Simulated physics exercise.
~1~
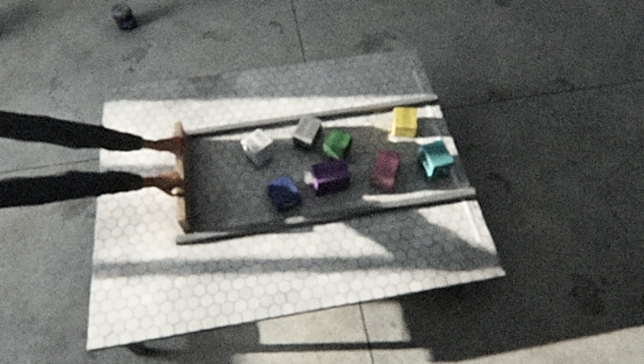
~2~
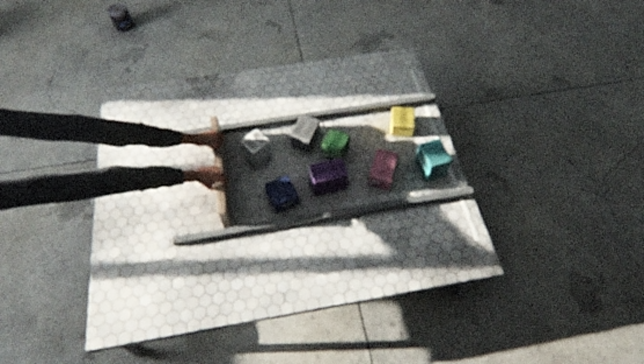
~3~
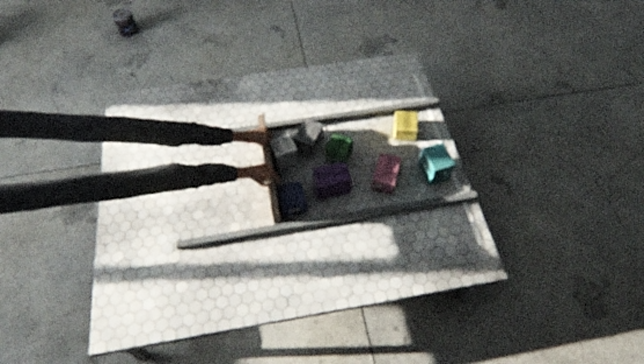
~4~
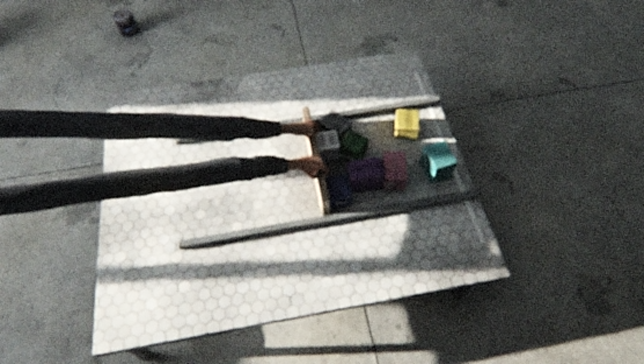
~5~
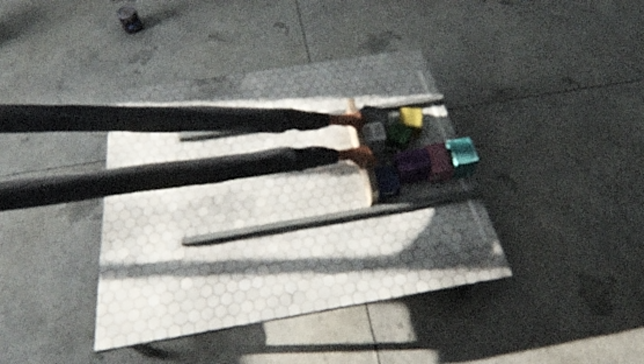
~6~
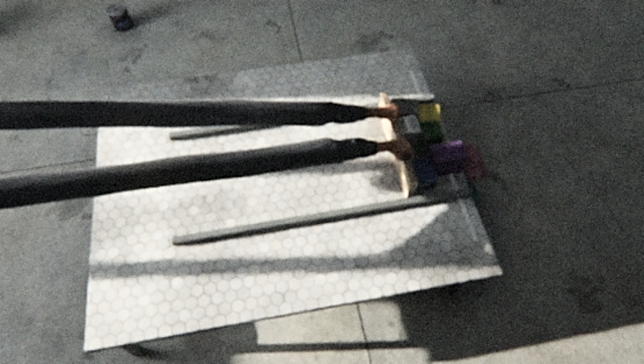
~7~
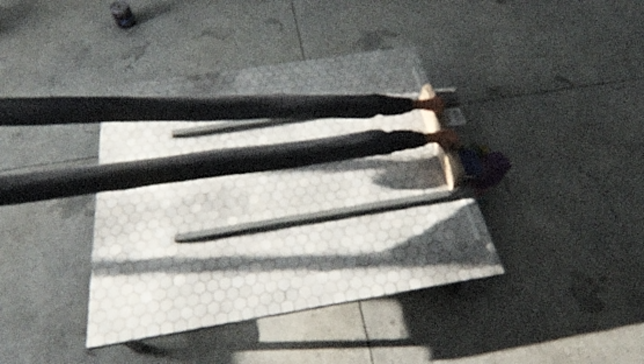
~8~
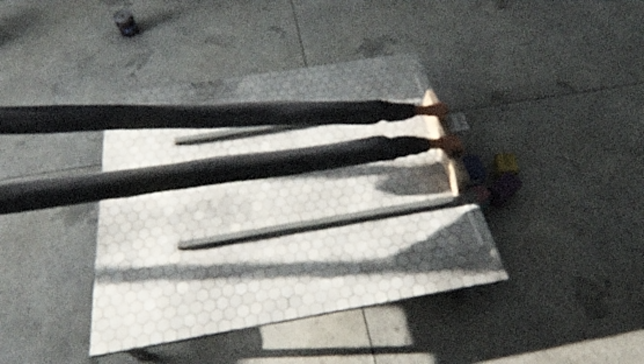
In the video, two dark arms push a plank to the right along a tiled platform, gathering scattered colourful packages and shoving them over the far end, until the plank stops near the edge with most gone from the platform and the purple box tipping over beyond it.
